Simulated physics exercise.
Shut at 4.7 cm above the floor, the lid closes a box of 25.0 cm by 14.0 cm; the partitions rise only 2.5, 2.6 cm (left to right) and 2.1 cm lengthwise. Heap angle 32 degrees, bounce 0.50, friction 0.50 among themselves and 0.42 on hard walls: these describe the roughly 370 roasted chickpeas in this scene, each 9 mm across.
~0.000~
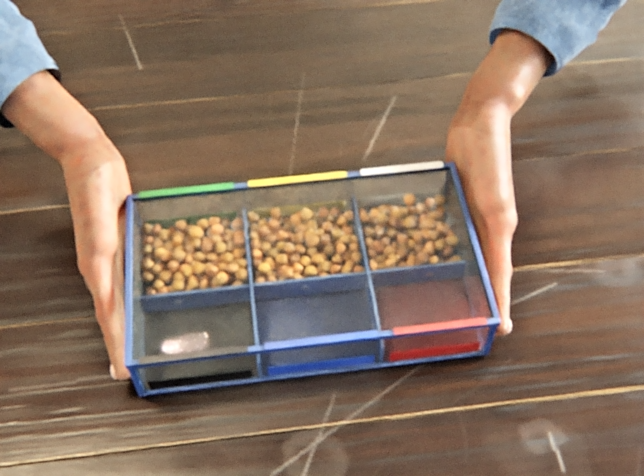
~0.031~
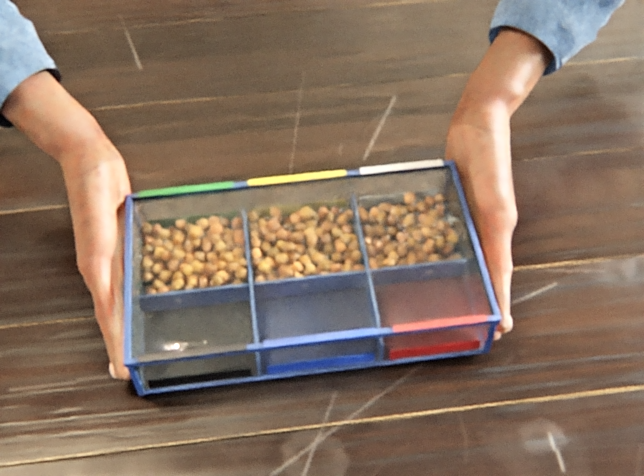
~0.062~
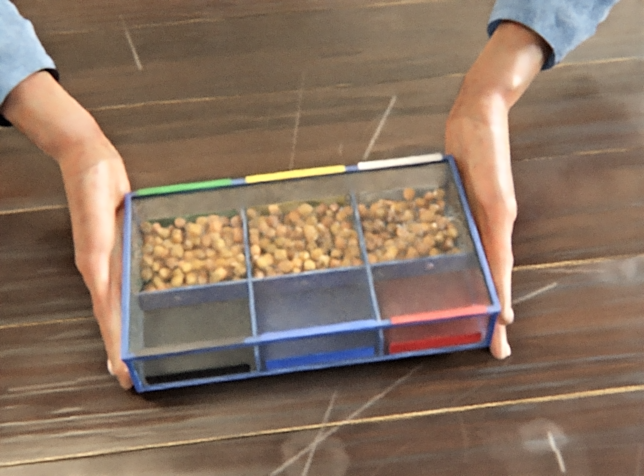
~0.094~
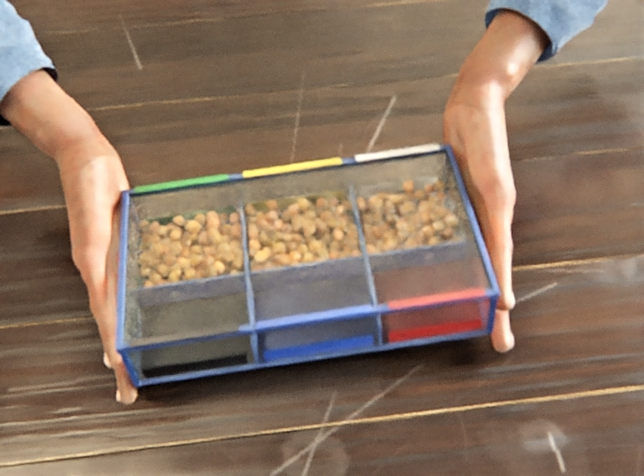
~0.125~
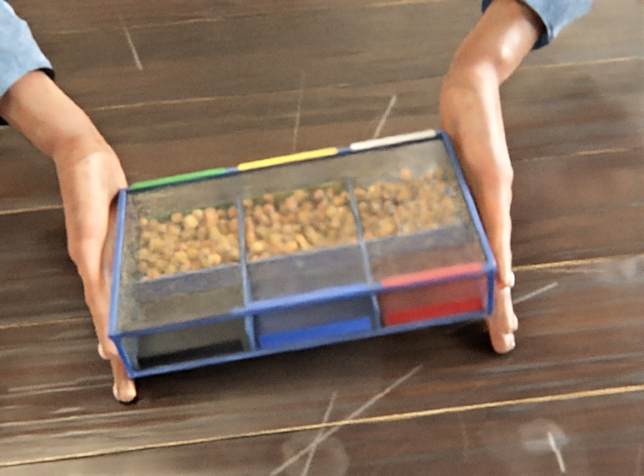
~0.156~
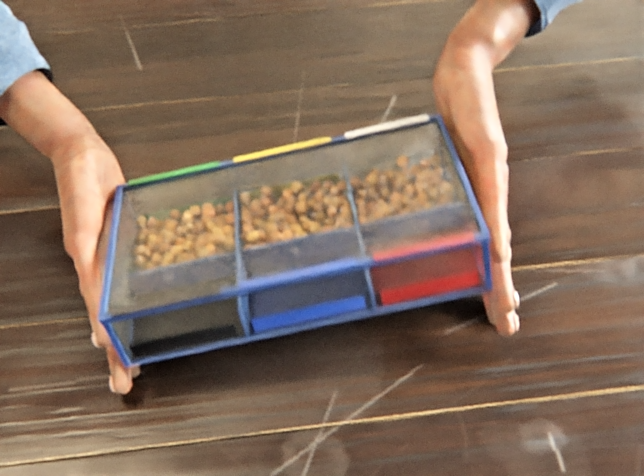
Two hands tilt a lidded, divided box of roasted chickpeas, raising its right side.
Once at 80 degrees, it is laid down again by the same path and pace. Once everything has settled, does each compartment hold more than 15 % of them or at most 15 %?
Red: At most 15 %; blue: At most 15 %; green: More than 15 %; yellow: More than 15 %; white: More than 15 %; black: At most 15 %.
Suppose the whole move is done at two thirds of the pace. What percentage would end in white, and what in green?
My answer: White gets 25 %, while green gets 40 %.
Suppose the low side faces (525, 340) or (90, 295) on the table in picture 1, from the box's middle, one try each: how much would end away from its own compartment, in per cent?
The share comes to roughly 50 in a hundred, then roughly 40 in a hundred.
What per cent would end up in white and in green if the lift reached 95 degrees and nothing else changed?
Result - white 25 percent; green 40 percent.
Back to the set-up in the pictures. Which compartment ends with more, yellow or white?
Fuller: Yellow.
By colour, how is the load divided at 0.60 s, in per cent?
In per cent: Red 0; blue 0; green 35; yellow 35; white 30; black 0.
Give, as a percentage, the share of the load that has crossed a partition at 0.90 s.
About 10 %.
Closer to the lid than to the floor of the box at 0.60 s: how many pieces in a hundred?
About 40 per cent.
Then, at 0.60 s, tilt 80 degrees; green 35 %, yellow 35 %, white 30 %.
After 0.90 s, tilt 33 degrees; green 40 %, yellow 40 %, white 25 %.
After 1.30 s, tilt 0 degrees; green 40 %, yellow 40 %, white 25 %.
By 1.6 s all is still; red 0 %, blue 0 %, green 40 %, yellow 40 %, white 25 %, black 0 %.
